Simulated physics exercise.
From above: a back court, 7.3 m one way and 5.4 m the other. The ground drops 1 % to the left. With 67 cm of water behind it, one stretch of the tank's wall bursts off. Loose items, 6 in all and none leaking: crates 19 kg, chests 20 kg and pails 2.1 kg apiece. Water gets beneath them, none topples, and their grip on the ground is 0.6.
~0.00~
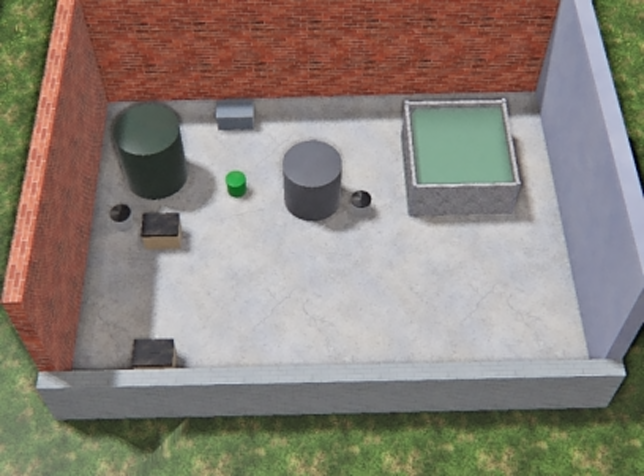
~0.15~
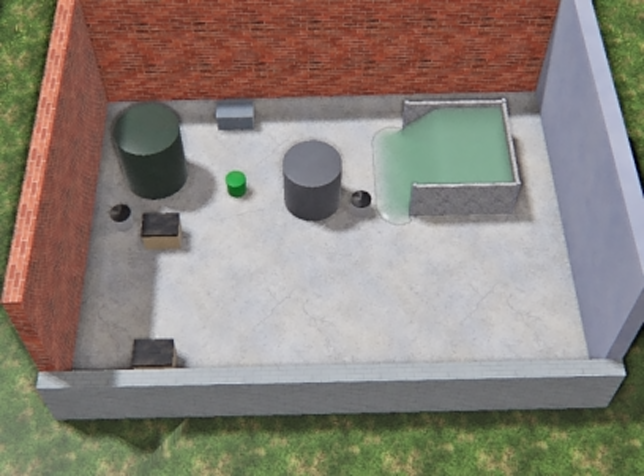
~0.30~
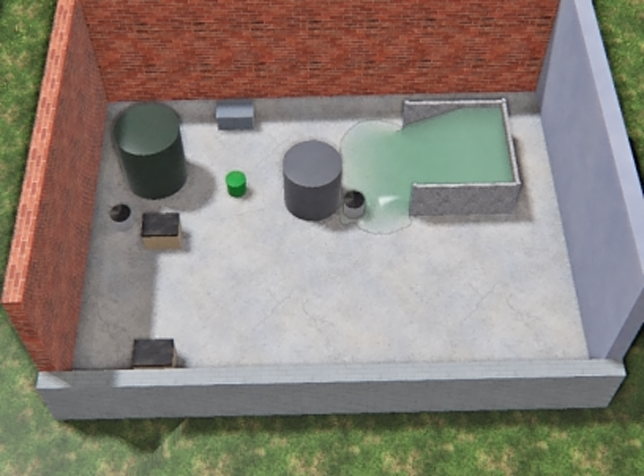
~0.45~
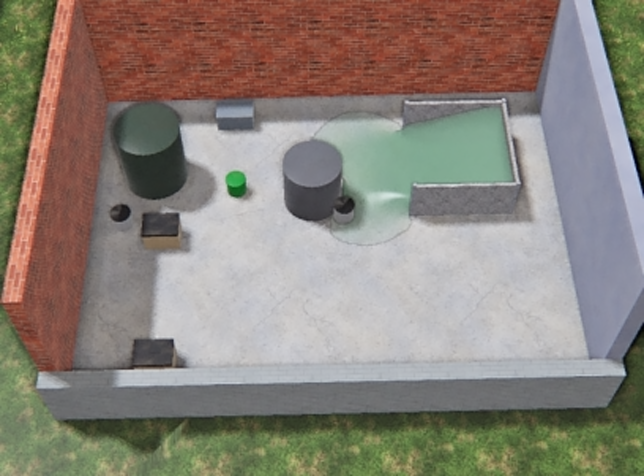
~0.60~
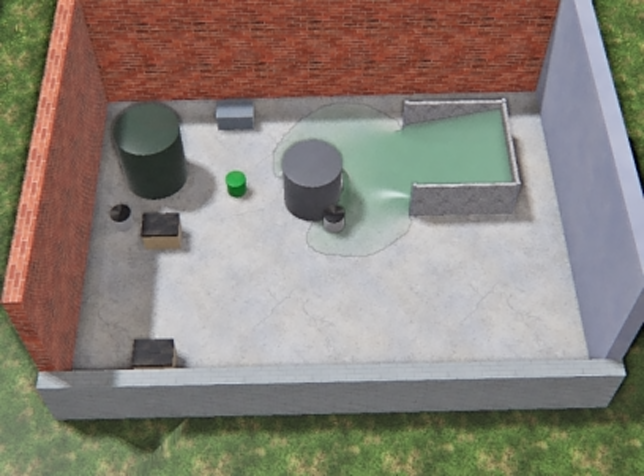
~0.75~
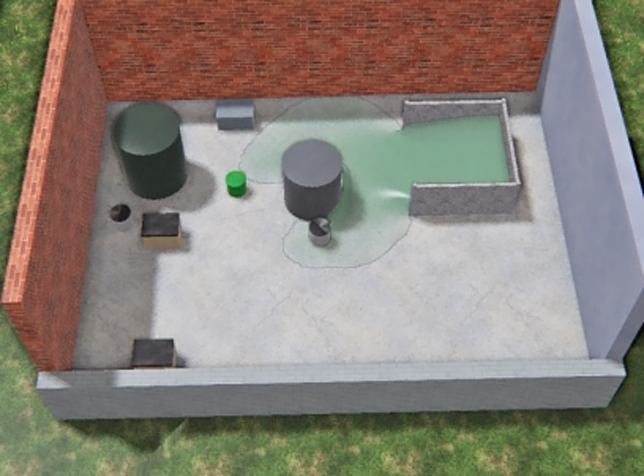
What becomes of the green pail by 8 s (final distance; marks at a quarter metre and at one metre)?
Green pail ends far away.
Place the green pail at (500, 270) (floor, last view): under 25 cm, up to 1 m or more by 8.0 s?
It stays put.
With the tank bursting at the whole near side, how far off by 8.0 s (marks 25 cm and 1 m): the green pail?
In that case the green pail moves a short way.
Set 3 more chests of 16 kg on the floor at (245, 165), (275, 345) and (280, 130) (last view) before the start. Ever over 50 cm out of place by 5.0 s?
In that order: Over, more, past it.
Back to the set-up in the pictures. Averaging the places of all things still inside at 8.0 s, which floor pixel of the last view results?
Around (201, 255).
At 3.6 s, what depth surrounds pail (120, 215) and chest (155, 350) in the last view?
About 7 and 6 cm.
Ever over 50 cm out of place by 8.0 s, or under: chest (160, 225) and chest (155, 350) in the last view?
In turn: Short of it, over.
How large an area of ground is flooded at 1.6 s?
Some 18 m2.
After 1.6 s the green pail is near (236, 179), 0.0 m from its start, aground; 0 afloat.
After 3.6 s the green pail is near (208, 206), 0.7 m from its start, afloat; 4 afloat.
After 5.6 s the green pail is near (240, 234), 1.1 m from its start, afloat; 5 afloat.
After 8.0 s the green pail is near (380, 217), 2.4 m from its start, afloat; 3 afloat.
